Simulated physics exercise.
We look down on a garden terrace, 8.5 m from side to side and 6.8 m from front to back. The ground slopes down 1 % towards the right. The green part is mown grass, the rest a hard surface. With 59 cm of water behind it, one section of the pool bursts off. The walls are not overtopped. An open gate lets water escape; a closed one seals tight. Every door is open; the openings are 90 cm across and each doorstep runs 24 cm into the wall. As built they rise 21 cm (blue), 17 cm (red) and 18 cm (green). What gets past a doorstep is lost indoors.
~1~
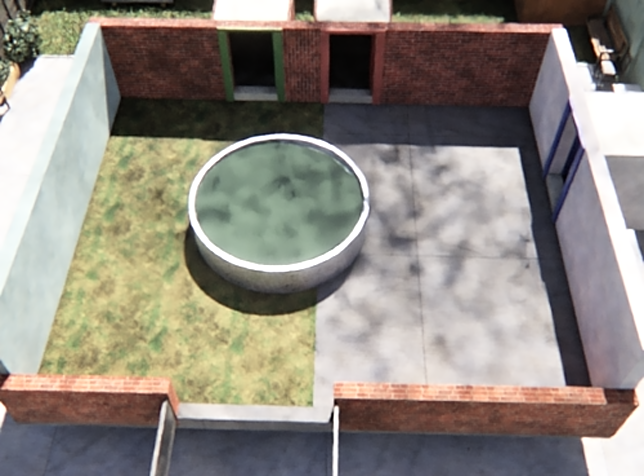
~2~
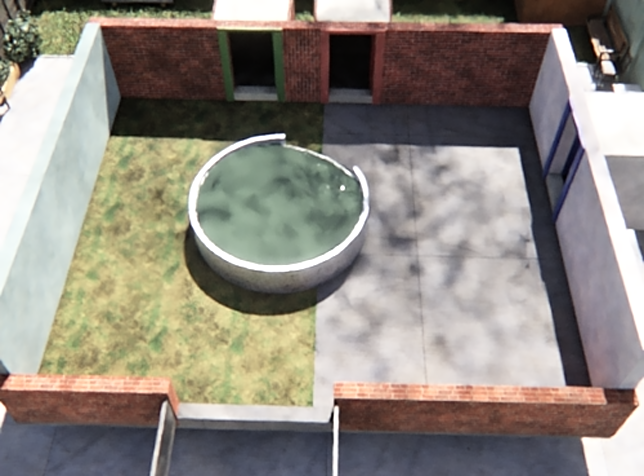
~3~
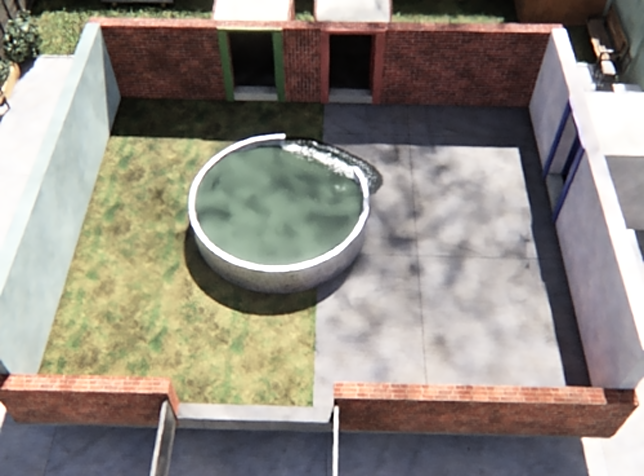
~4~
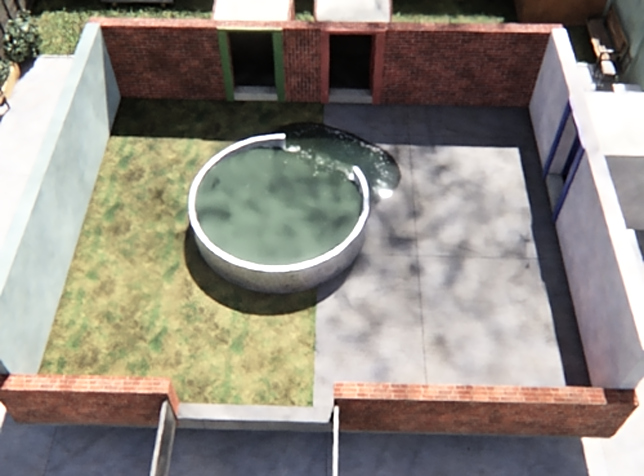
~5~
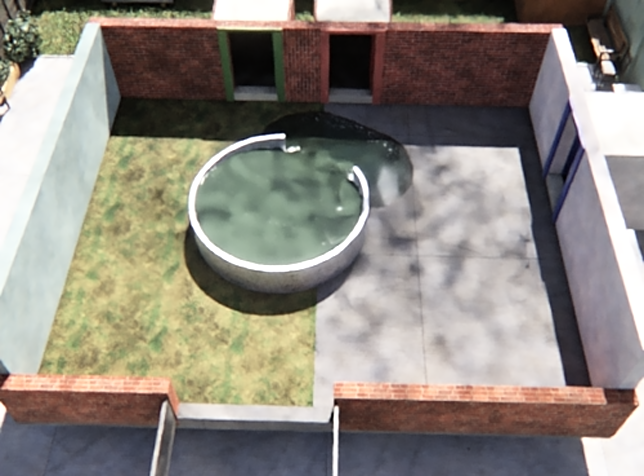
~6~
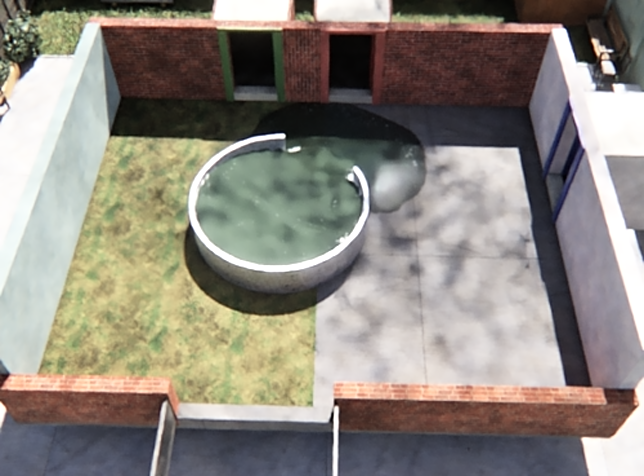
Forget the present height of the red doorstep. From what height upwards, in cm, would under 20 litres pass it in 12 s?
Close to 31 cm is just enough.
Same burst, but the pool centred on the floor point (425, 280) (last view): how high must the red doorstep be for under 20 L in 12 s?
About 8.5 cm.
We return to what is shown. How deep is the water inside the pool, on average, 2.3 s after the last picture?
About 30 cm.
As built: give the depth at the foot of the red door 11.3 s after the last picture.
Some 7.0 cm.
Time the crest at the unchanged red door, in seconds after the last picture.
At about 1.0 s.
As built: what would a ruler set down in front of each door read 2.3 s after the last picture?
In cm: Blue 10, red 29, green 10.
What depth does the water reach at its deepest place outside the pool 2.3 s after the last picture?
Roughly 42 cm.
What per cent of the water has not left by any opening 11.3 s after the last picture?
About 92 per cent.
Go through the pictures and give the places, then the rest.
Still water, 59 cm deep, in the pool at (279, 200); the red door at (352, 64) is dry, in the first picture.
Water pours out on the far side and has run 0.3 m, to a hidden place; about 8 cm deep outside, 59 cm at the back, in the second picture.
Water pours out on the far side and has run 0.7 m, to (373, 171); about 10 cm deep outside, 59 cm at the back, in the third picture.
The gap is on the far side, the front 1.1 m out at (388, 157); the back of the pool holds 59 cm, in the fourth picture.
The gap is on the far side, the front 1.5 m out at (331, 116); the back of the pool holds 59 cm, in the fifth picture.
The front is at (399, 128), 1.9 m from the gap on the far side; 5.7 m2 of floor is wet, 59 cm left at the back; the red door at (352, 64), 2.0 m from the gap, is still 0.1 m from the nearest water, in the sixth picture.
Then, 0.7 s after the last picture water covers 20 % of the floor, deepest (34 cm) near (380, 107); 32 cm at the red door, 15 litres in over its 17 cm doorstep.
Then, 2.3 s after the last picture water covers 25 % of the floor, deepest (42 cm) near (511, 111); 29 cm at the red door, 160 litres in over its 17 cm doorstep.
Then, 11.3 s after the last picture water covers 95 % of the floor, deepest (14 cm) near (597, 414); 7 cm at the red door, 216 litres in over its 17 cm doorstep.
At the red door as built, the water peaked near 34 cm, 1.1 s after the last picture.
Run again over the same 12 s with other heights there, 60 litres in over 26 cm, 3 litres over 35 cm. The limit of 20 litres is kept from about 31 cm up.
